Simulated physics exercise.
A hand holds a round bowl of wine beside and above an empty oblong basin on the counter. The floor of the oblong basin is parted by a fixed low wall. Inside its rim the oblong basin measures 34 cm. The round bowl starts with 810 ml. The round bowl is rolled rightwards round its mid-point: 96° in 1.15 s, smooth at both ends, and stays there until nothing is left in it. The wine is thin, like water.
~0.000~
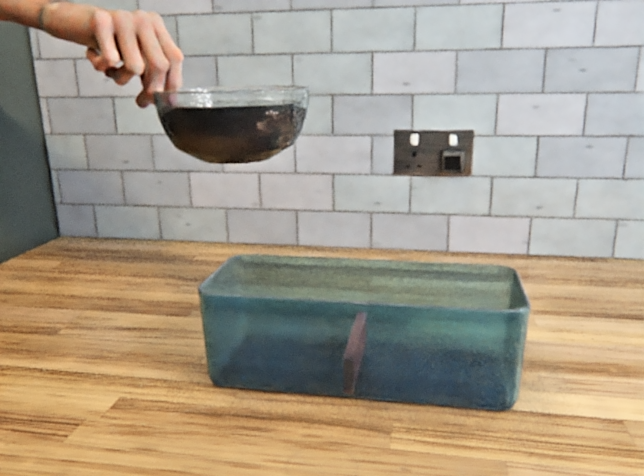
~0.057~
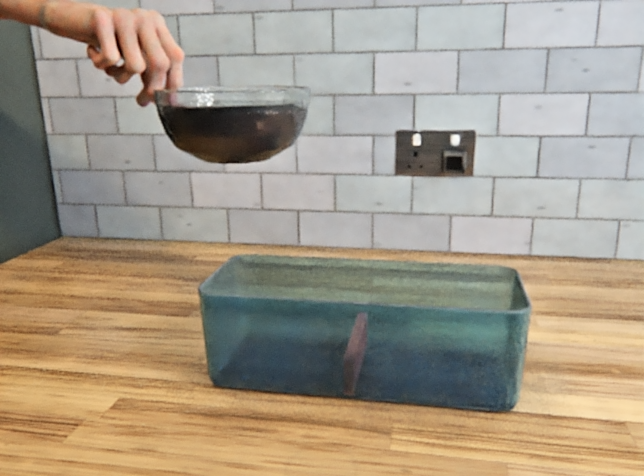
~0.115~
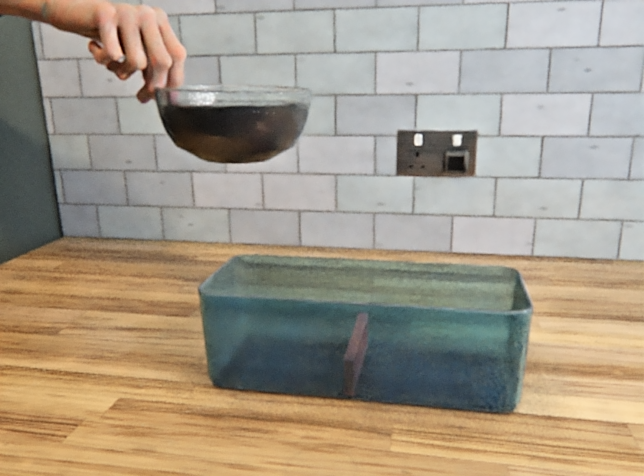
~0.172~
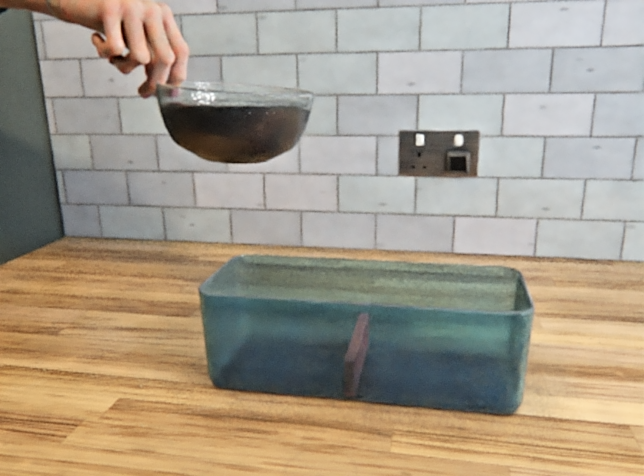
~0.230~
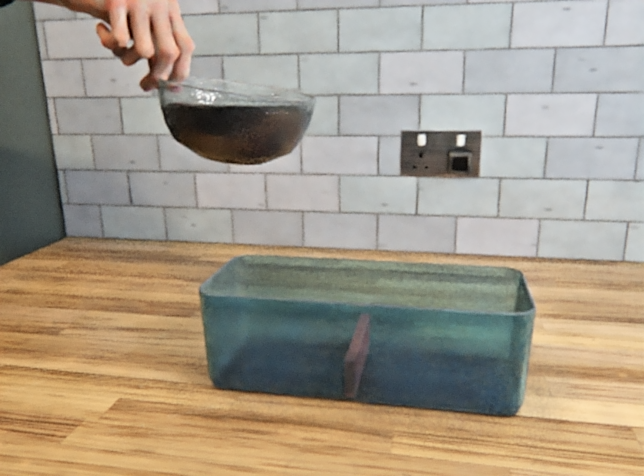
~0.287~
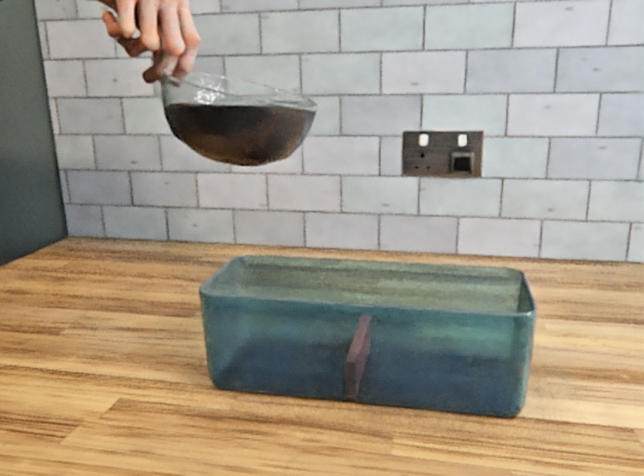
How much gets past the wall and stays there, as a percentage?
Roughly 68 per cent is past the wall.
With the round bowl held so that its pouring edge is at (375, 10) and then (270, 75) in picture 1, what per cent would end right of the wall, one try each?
In turn about 95 and 40 per cent.
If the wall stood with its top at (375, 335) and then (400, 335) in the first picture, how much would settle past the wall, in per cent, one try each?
First 50, then 15 per cent.
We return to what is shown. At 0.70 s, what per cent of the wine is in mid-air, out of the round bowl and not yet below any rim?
Some 38 per cent.
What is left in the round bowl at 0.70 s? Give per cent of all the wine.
Near 46 in a hundred.
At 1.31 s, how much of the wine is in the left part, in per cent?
About 30 per cent.
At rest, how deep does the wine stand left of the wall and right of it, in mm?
Left about 14 mm, right about 26 mm.
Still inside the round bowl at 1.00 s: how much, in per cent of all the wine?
About 5 per cent.
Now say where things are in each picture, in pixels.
Tilt 0°; pouring edge (306, 90); surface from (169, 105) to (304, 104); the oblong basin's rim runs from (216, 273) to (522, 288); the wall's top is at (356, 334), in the first frame.
Tilt 1°; pouring edge (307, 91); surface from (170, 104) to (305, 104), in the second frame.
Tilt 2°; pouring edge (308, 93); surface from (171, 103) to (306, 105), in the third frame.
Tilt 5°; pouring edge (310, 96); surface from (172, 102) to (308, 105), in the fourth frame.
Tilt 9°; pouring edge (312, 102); surface from (174, 102) to (311, 106), in the fifth frame.
Tilt 14°; pouring edge (314, 109); surface from (177, 103) to (314, 106), in the sixth frame.
After 0.70 s the tilt is 64° and 46 per cent is still to pour, 2 is left of the wall and 14 right of it.
After 1.00 s the tilt is 92° and 5 per cent is still to pour, 17 is left of the wall and 67 right of it.
After 1.31 s the tilt is 96° and 0 per cent is still to pour, 30 is left of the wall and 69 right of it.
After 1.65 s the tilt is 96° and 0 per cent is still to pour, 32 is left of the wall and 68 right of it.
In the end 32 per cent lies left of the wall, 68 right of it and 1 outside.
